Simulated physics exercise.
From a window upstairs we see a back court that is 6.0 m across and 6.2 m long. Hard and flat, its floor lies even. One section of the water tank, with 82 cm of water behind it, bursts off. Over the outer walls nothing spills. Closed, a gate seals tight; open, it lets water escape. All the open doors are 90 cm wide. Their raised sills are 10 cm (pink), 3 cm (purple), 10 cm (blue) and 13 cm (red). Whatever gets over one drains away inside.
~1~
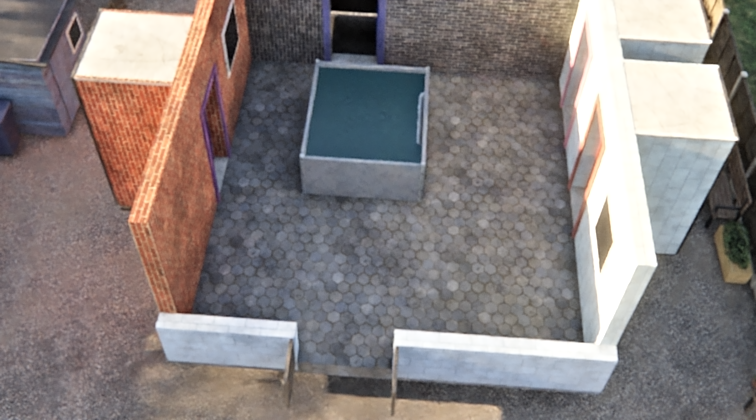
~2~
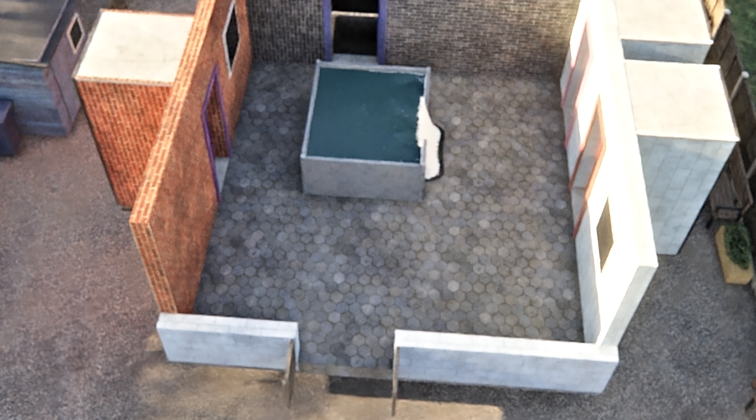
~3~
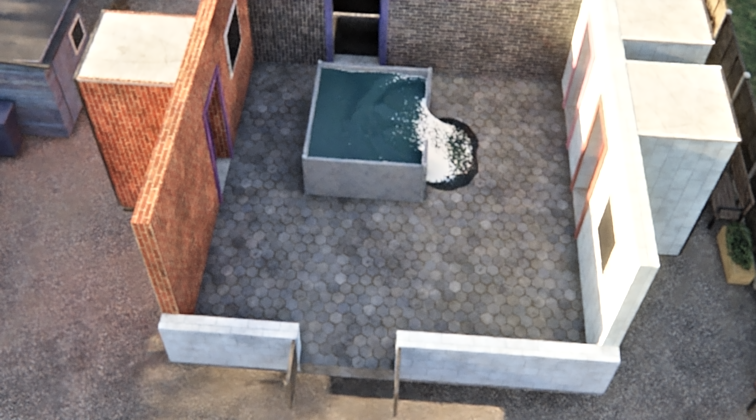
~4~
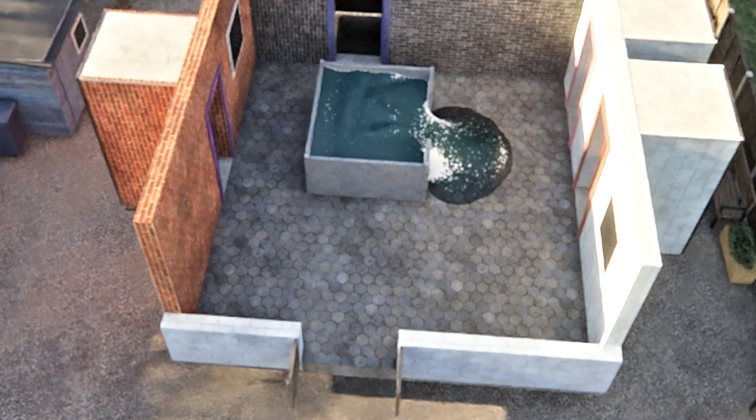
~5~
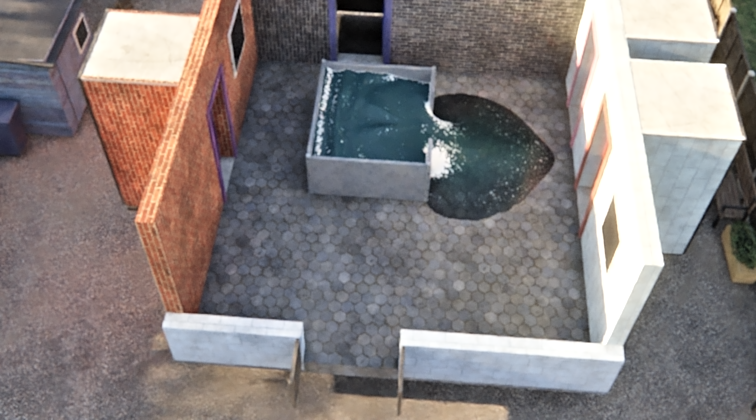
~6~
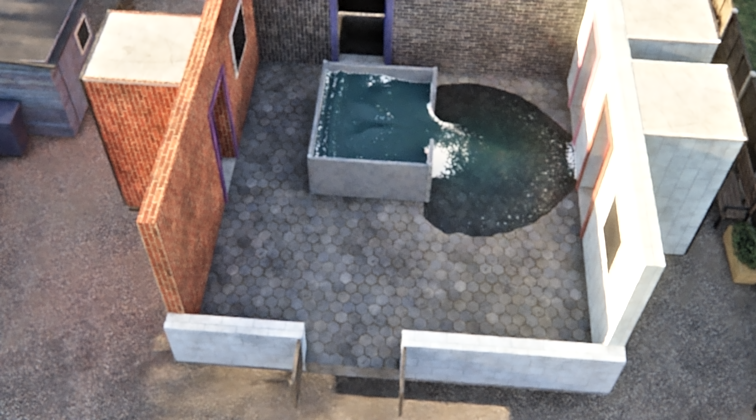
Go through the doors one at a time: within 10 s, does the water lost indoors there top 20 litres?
Pink door - yes, it does. Purple door - yes, it does. Blue door - no, it does not. Red door - yes, it does.
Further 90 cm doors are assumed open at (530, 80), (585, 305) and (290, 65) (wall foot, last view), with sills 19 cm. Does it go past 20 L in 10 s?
Result in order - more than that, not enough, not enough.
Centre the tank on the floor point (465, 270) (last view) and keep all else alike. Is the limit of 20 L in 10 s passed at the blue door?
Blue: Within limit.
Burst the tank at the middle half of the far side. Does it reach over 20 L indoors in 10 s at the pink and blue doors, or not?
Against that limit: Pink over, blue over.
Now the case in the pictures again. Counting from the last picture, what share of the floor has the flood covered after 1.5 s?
Close to 35 in a hundred parts are wet.
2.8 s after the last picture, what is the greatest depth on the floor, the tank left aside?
About 26 cm at most.
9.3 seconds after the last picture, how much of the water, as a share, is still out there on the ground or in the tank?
Remaining: Roughly 76 %.
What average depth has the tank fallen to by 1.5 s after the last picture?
About 43 cm.
Then, 0.7 s after the last picture water covers 30 % of the floor and is deepest (46 cm) near (433, 156); pink door 31 cm at the sill, 66 L in, purple door not reached, blue door not reached, red door 31 cm at the sill, 25 L in.
Then, 1.5 s after the last picture water covers 35 % of the floor and is deepest (38 cm) near (561, 114); pink door 33 cm at the sill, 195 L in, purple door not reached, blue door not reached, red door 30 cm at the sill, 105 L in.
Then, 2.8 s after the last picture water covers 45 % of the floor and is deepest (26 cm) near (433, 149); pink door 23 cm at the sill, 337 L in, purple door not reached, blue door 2 cm at the sill, 0 L in, red door 21 cm at the sill, 167 L in.
Then, 5.3 s after the last picture water covers 85 % of the floor and is deepest (18 cm) near (260, 61); pink door 16 cm at the sill, 442 L in, purple door not reached, blue door 4 cm at the sill, 0 L in, red door 13 cm at the sill, 200 L in.
Then, 9.3 s after the last picture water covers 95 % of the floor and is deepest (12 cm) near (233, 174); pink door 10 cm at the sill, 470 L in, purple door 11 cm at the sill, 68 L in, blue door 6 cm at the sill, 0 L in, red door 8 cm at the sill, 201 L in.
